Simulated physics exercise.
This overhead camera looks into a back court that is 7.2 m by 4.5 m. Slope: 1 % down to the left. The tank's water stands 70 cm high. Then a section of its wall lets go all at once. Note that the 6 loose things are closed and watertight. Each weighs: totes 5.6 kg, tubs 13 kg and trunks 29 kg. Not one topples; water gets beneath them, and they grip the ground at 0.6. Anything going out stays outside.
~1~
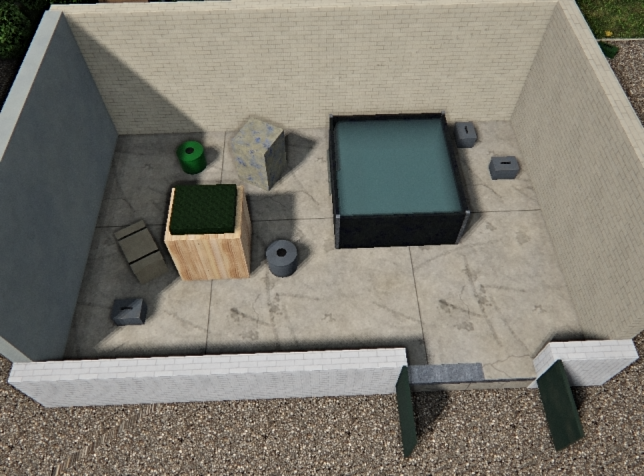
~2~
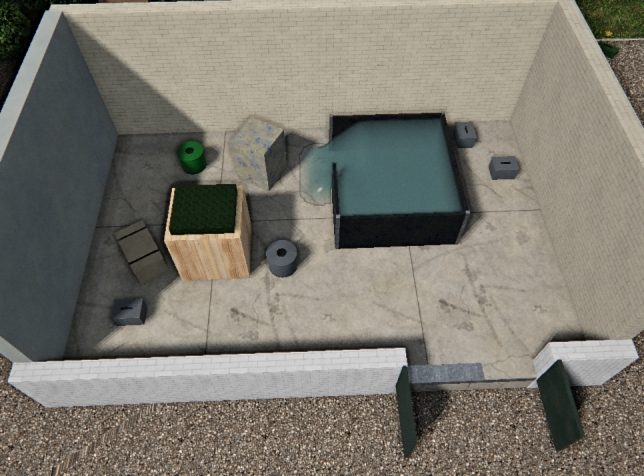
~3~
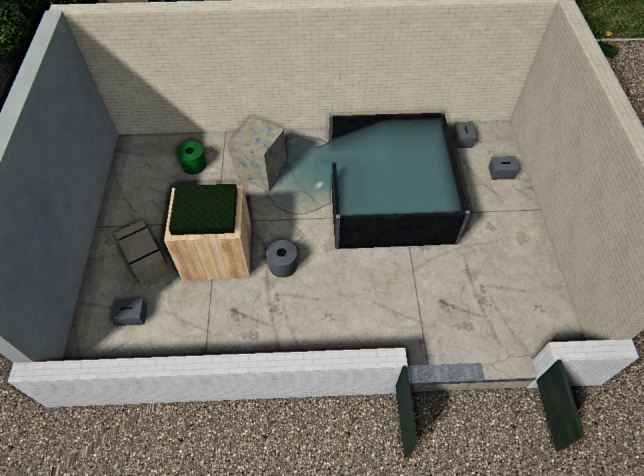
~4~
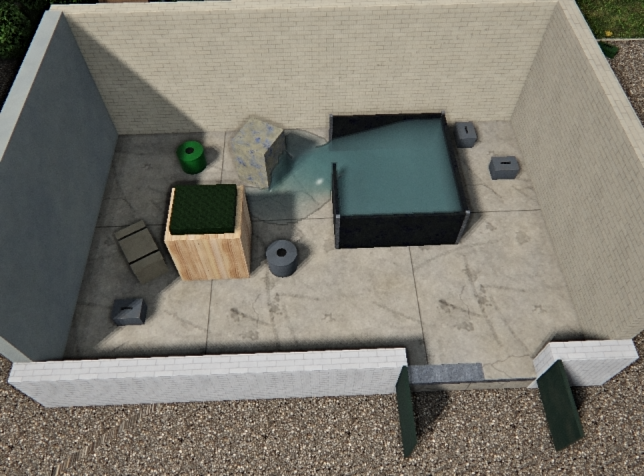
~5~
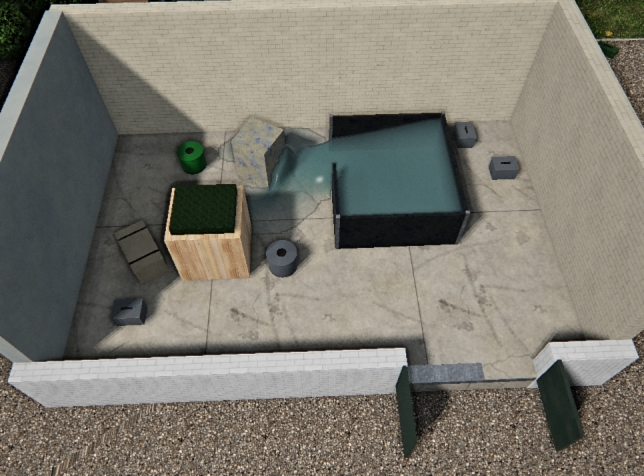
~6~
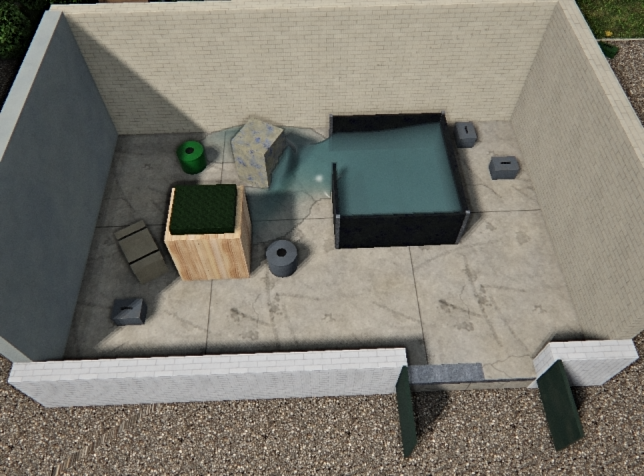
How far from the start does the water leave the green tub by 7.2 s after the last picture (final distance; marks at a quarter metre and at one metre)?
My guess: The green tub ends up over a metre off.
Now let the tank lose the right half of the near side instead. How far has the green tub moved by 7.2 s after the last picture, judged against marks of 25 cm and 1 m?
Had it gone that way, the green tub would sit tight.
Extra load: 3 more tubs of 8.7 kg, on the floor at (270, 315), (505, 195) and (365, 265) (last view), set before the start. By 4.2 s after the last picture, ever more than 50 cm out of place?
In sequence: Goes beyond; stays within; stays within.
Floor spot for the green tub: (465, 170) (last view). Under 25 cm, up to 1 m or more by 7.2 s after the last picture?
Well, it rests almost unmoved.
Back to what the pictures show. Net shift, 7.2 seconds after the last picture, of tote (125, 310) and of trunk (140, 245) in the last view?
Respectively: 300 cm / 300 cm.
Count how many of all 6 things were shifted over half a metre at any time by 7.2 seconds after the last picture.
The count comes to 5.
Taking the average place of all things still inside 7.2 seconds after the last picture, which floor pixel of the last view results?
It sits at about (395, 270).
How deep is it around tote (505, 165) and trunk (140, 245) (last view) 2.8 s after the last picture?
Close to 0 and 6 centimetres.
Then, 0.9 s after the last picture the green tub is near (186, 156), 0.1 m from its start, aground; 0 of 6 are out; 0 afloat.
Then, 2.8 s after the last picture the green tub is near (127, 226), 1.7 m from its start, afloat; 0 of 6 are out; 2 afloat.
Then, 4.8 s after the last picture the green tub is near (86, 340), 3.5 m from its start, afloat; 0 of 6 are out; 4 afloat.
Then, 7.2 s after the last picture the green tub is near (253, 322), 3.4 m from its start, afloat; 0 of 6 are out; 2 afloat.
